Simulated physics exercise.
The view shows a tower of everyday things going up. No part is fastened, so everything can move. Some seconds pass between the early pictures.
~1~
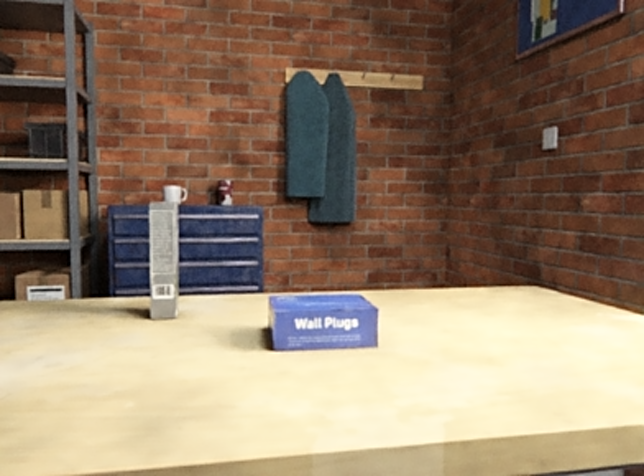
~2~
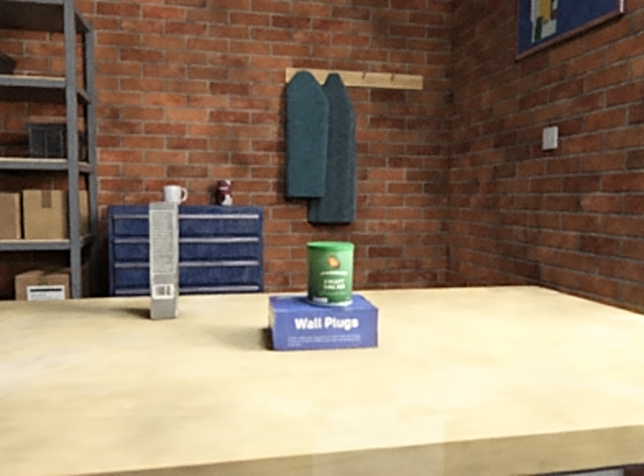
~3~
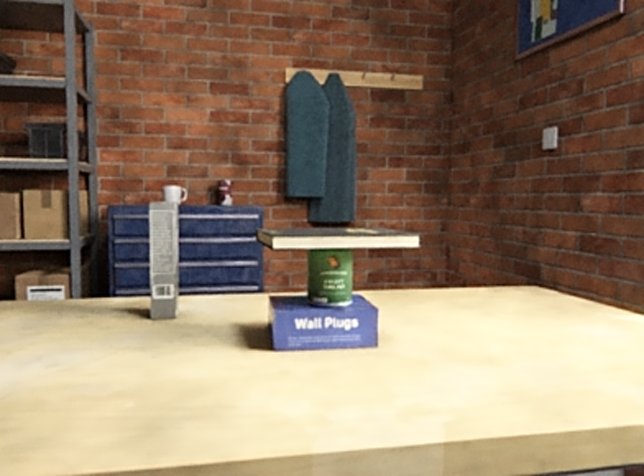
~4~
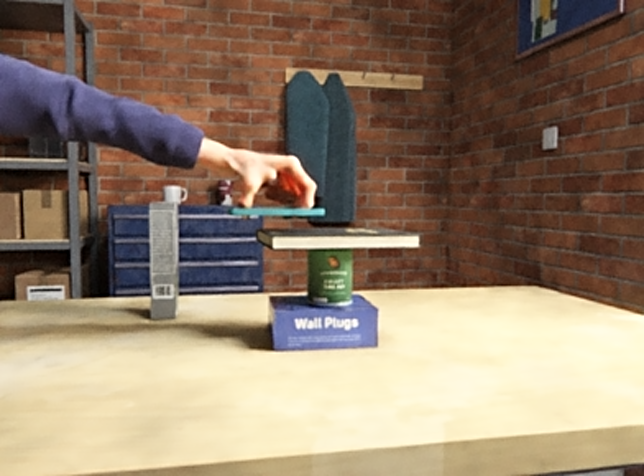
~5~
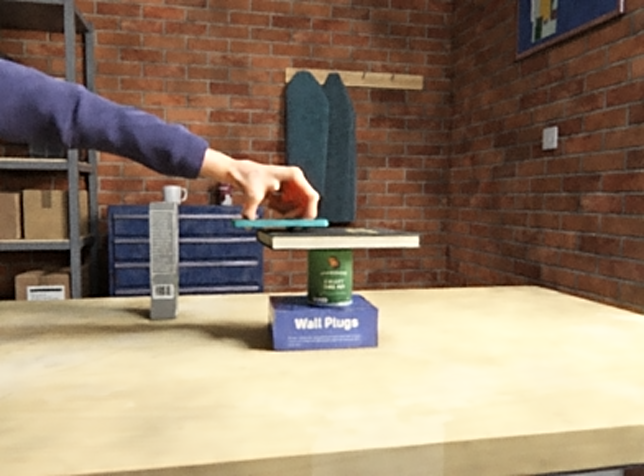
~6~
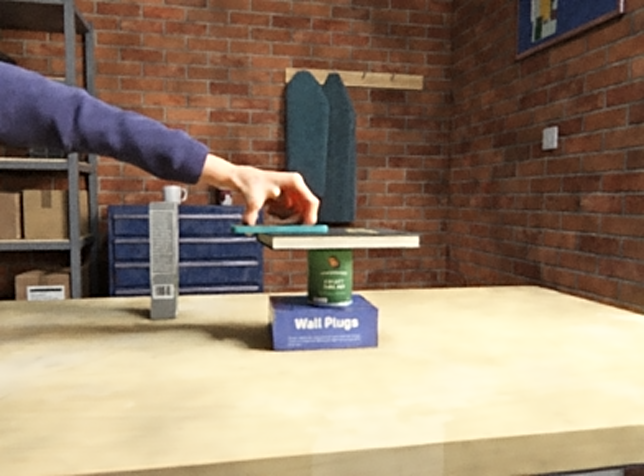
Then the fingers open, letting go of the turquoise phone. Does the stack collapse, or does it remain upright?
Basically the pile is secure.
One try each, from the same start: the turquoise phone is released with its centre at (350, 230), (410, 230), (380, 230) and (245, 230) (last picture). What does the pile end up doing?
Stays standing, topples over, stays standing, topples over.
Then, 0.40 s later than the last frame, all is still.
Then, 0.80 s later than the last frame, turquoise phone resting near (278, 229).
When it is over, all 5 as before. End places, in pixels of the last picture, turquoise phone near (278, 229). The pile stays up.
